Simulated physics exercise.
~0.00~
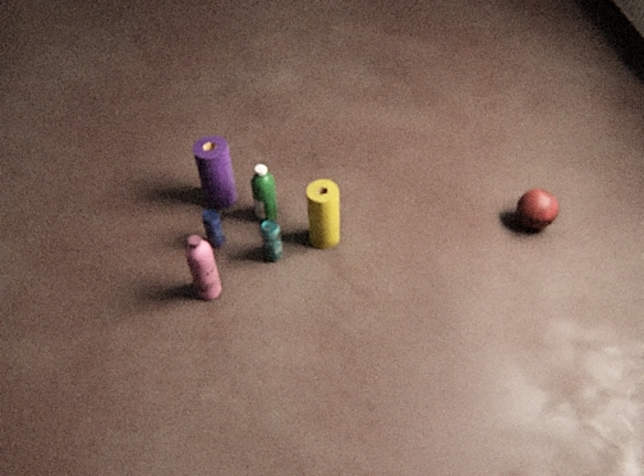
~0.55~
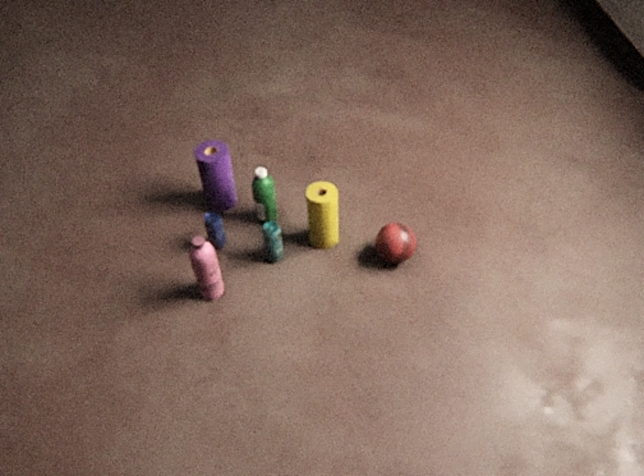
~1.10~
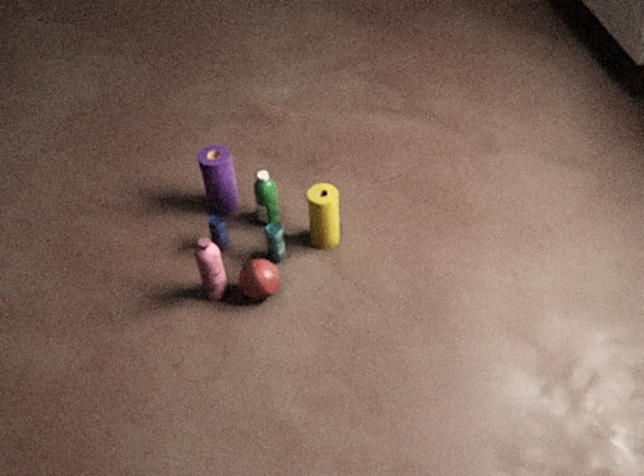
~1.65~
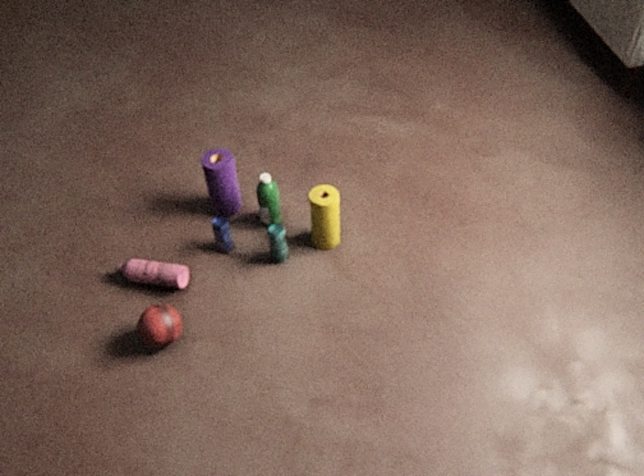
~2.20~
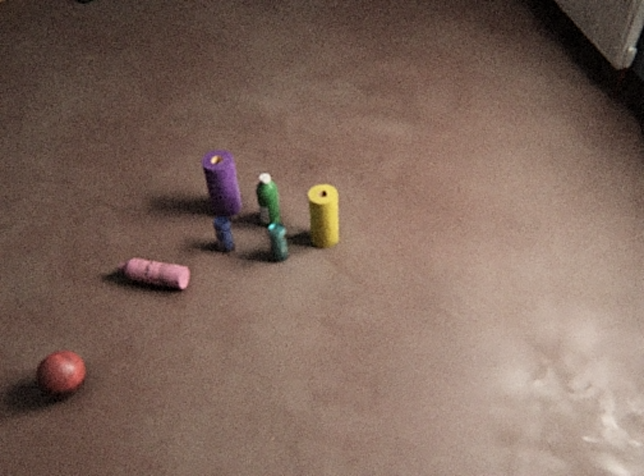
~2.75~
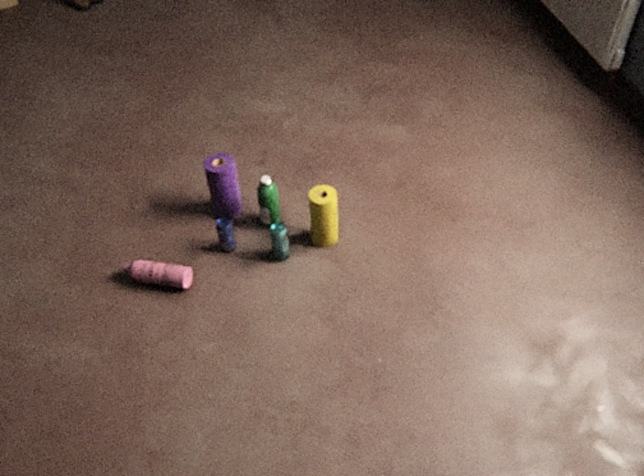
At first, six objects stand upright on a brown floor, with purple and yellow rolls, a pink bottle, a green bottle, and small blue and turquoise cans grouped to the left of a red ball. The ball rolls left, passing in front of the yellow roll, and comes up beside the pink bottle. The pink bottle topples onto its side, pointing left, while the ball continues toward the lower left. The ball then rolls out of view. In the end, the pink bottle lies on the floor and the other five objects remain standing.
